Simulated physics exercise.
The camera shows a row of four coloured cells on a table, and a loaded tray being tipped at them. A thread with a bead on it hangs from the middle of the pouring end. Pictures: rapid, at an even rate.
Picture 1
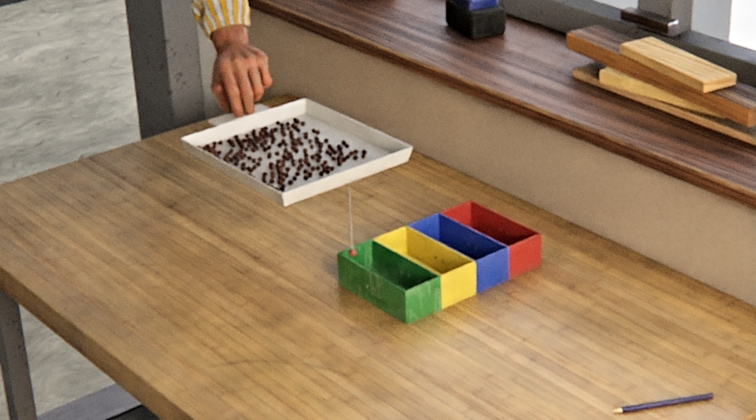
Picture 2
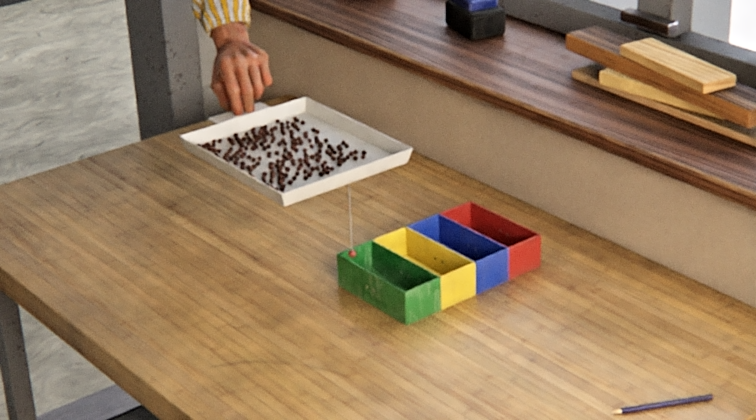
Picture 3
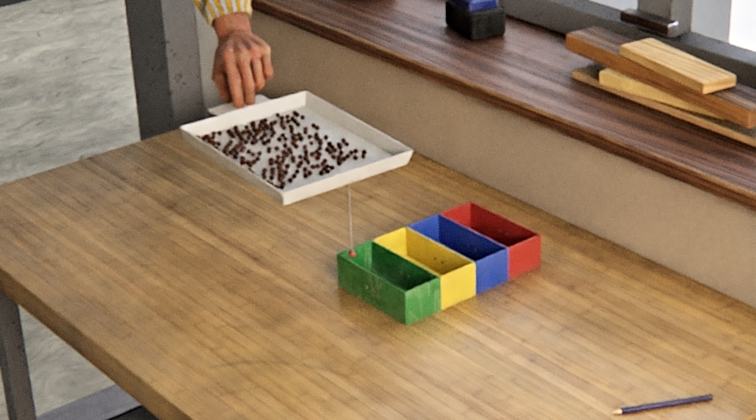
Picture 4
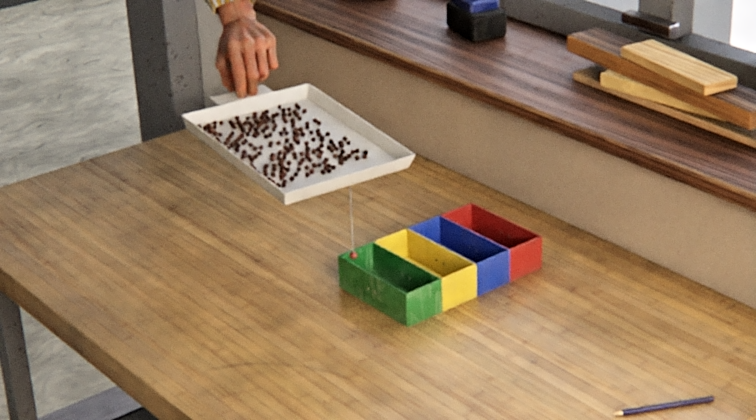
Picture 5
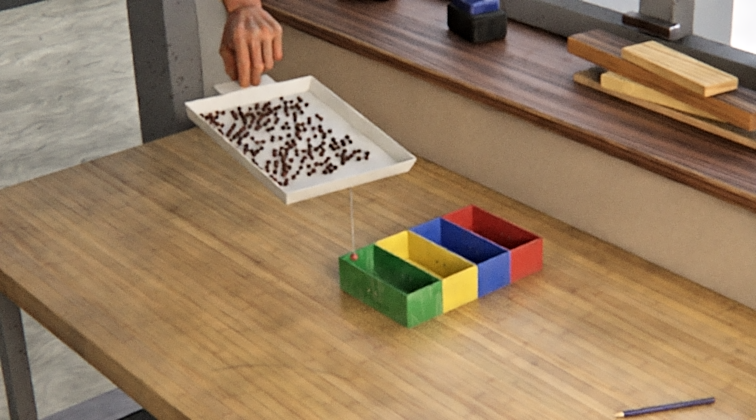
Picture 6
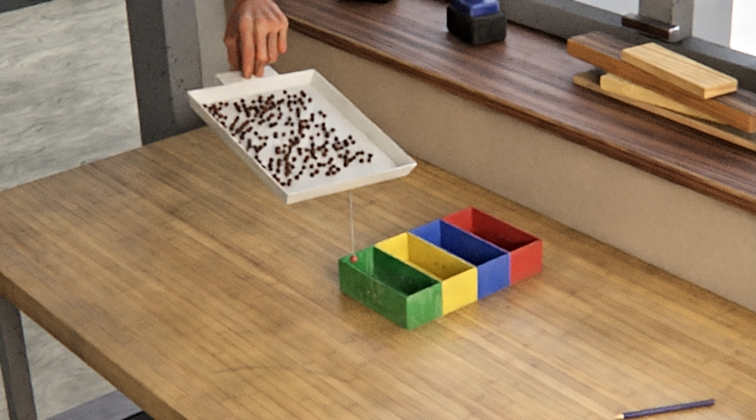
A hand slowly raises the back of a white tray of dark berries above coloured cells.
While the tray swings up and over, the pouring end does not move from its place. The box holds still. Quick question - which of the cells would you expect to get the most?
I would expect the yellow cell to get the most.
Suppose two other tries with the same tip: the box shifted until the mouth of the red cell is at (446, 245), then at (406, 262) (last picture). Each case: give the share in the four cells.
Try 1: Some 90 %; try 2: Some 60 %.
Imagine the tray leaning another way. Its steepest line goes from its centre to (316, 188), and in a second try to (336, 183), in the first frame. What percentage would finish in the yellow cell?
About 0 % and 0 %.
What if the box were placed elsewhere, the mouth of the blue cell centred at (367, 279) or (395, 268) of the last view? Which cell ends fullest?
The first placement favours the red cell, while the second favours the cell in red.
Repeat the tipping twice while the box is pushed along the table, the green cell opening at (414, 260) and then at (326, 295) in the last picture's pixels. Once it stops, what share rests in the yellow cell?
First position: Some 20 %; second position: Some 0 %.
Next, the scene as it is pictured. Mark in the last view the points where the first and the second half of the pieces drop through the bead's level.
First roughly (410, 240), then roughly (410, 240).
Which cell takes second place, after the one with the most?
Ranked second: The cell in green.
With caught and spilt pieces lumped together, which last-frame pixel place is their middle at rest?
It settles centred around (420, 284).
Soon after the last picture, tray tipped steeply; most on the tray; a small part in the yellow cell; a stray few in the blue cell; a small part falling or outside the box.
A little later, tray tipped past a quarter turn; about a quarter on the tray; about a third in the yellow cell; a small part in the green cell; a stray few in the blue cell; a stray few in the red cell; about a quarter falling or outside the box.
Later still, tray tipped past a quarter turn; about two thirds in the yellow cell; about a quarter in the green cell; a stray few in the blue cell; a stray few in the red cell; a stray few falling or outside the box.
At rest, tray tipped past a quarter turn; about two thirds in the yellow cell; about a quarter in the green cell; a stray few in the blue cell; a stray few in the red cell; a stray few outside the box.
